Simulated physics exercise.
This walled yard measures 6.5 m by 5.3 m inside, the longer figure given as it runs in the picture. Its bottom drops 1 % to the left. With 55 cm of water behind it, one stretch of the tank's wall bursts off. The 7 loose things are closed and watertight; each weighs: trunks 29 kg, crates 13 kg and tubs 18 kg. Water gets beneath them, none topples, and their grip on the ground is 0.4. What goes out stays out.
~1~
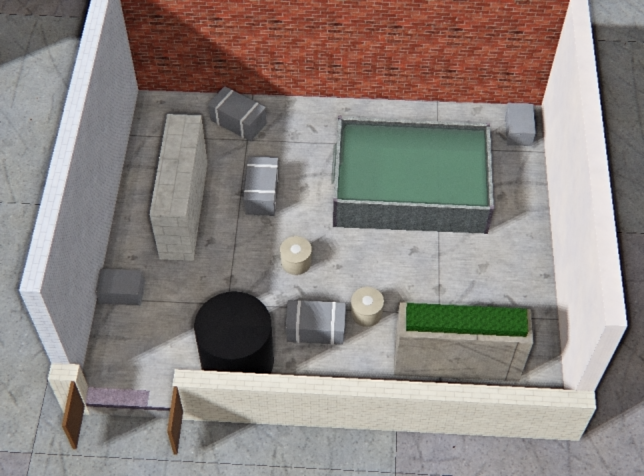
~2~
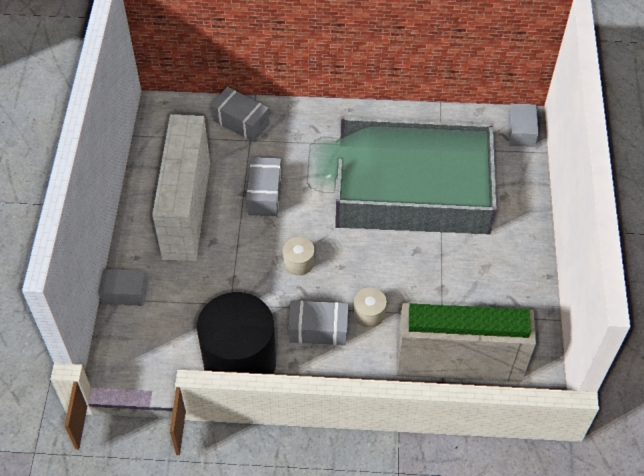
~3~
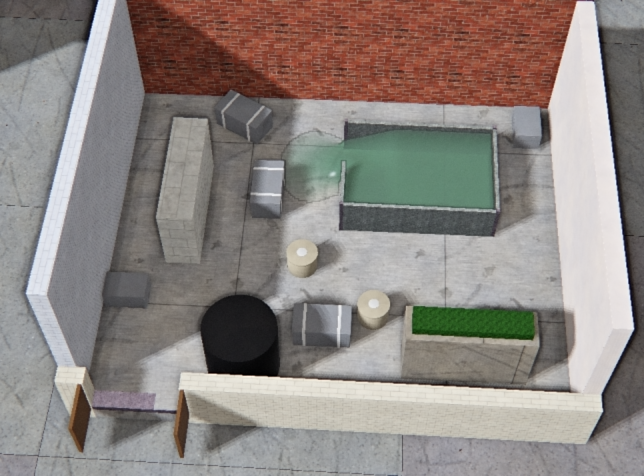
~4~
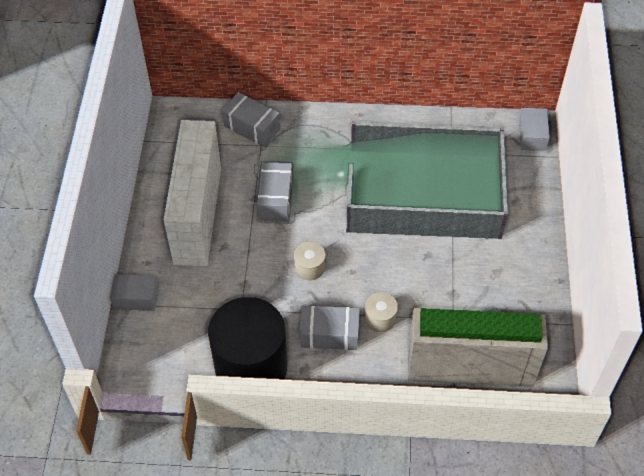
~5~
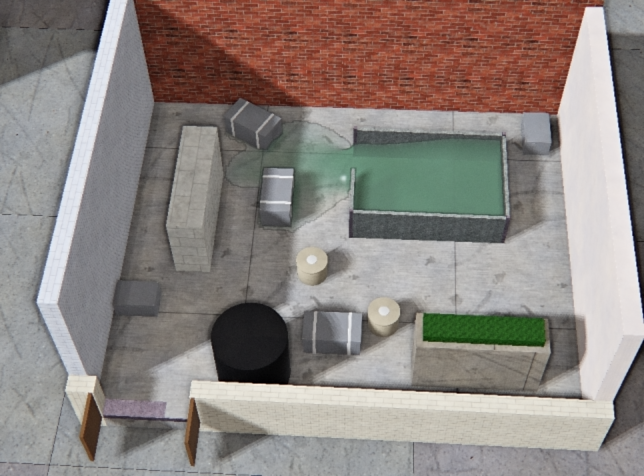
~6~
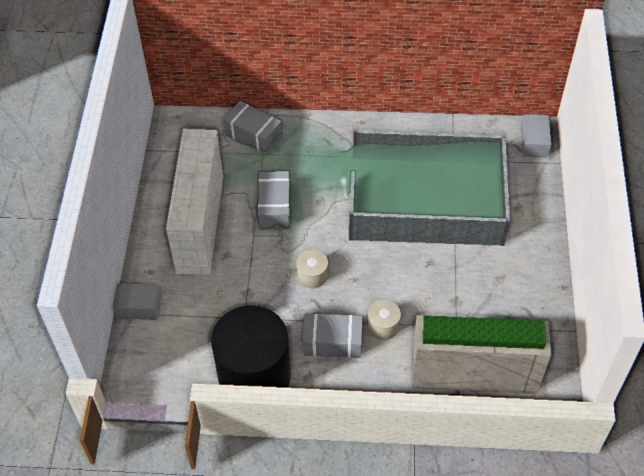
We see a walled yard with grey crates, pale tubs and a tank of green water; an opening appears in the tank's left side, and water spreads leftward across the floor around the nearby crates, which barely move.
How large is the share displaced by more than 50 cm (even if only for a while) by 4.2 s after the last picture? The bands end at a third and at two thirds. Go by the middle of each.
Share: Between one and two thirds.
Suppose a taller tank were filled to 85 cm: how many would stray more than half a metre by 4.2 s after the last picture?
In that case 3 of them.
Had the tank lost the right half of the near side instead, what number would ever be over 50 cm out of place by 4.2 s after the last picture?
In that case 2 of them.
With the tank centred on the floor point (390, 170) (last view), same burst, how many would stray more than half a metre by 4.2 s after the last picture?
Then 2.
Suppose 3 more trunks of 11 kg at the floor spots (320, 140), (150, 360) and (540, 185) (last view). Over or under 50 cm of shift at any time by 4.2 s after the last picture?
In that order: Over, more, under.
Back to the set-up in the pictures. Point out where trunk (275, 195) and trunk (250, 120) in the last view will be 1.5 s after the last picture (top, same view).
Near (228, 260) and (169, 115).
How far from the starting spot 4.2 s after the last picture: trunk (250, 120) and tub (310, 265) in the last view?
In turn: 350 cm, 0 cm.
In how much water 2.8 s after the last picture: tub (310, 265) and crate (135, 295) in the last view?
About 2 and 5 cm.
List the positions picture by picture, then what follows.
The first frame shows a trunk at (261, 178) rests on the ground; a crate at (119, 281) rests on the ground; 3.3 m2 under water; 0 of 7 have shifted.
The second frame shows a trunk at (264, 179) rests on the ground; a crate at (122, 282) rests on the ground; 3.7 m2 under water; 0 of 7 have shifted.
The third frame shows a trunk at (268, 182) rests on the ground; a crate at (125, 284), on the bottom; water covers 4.4 m2; 0 of 7 have shifted.
The fourth frame shows a trunk at (275, 184), on the bottom; a crate at (133, 287) rests on the ground; water covers 5.1 m2; 0 of 7 have shifted.
The fifth frame shows a trunk at (277, 189) rests on the ground; a crate at (136, 293) rests on the ground; 5.8 m2 under water; 0 of 7 have shifted.
The sixth frame shows a trunk at (274, 193) rests on the ground, 5 cm from its start; a crate at (136, 296) rests on the ground; water covers 6.7 m2; 0 of 7 have shifted.
Then, 0.4 s after the last picture 0 of 7 are over 50 cm from their spots; 0 afloat.
Then, 1.5 s after the last picture 2 of 7 are over 50 cm from their spots; 1 afloat.
Then, 2.8 s after the last picture 2 of 7 are over 50 cm from their spots; 1 afloat.
Then, 4.2 s after the last picture 3 of 7 are over 50 cm from their spots, and 3 have been at some point; 0 afloat.
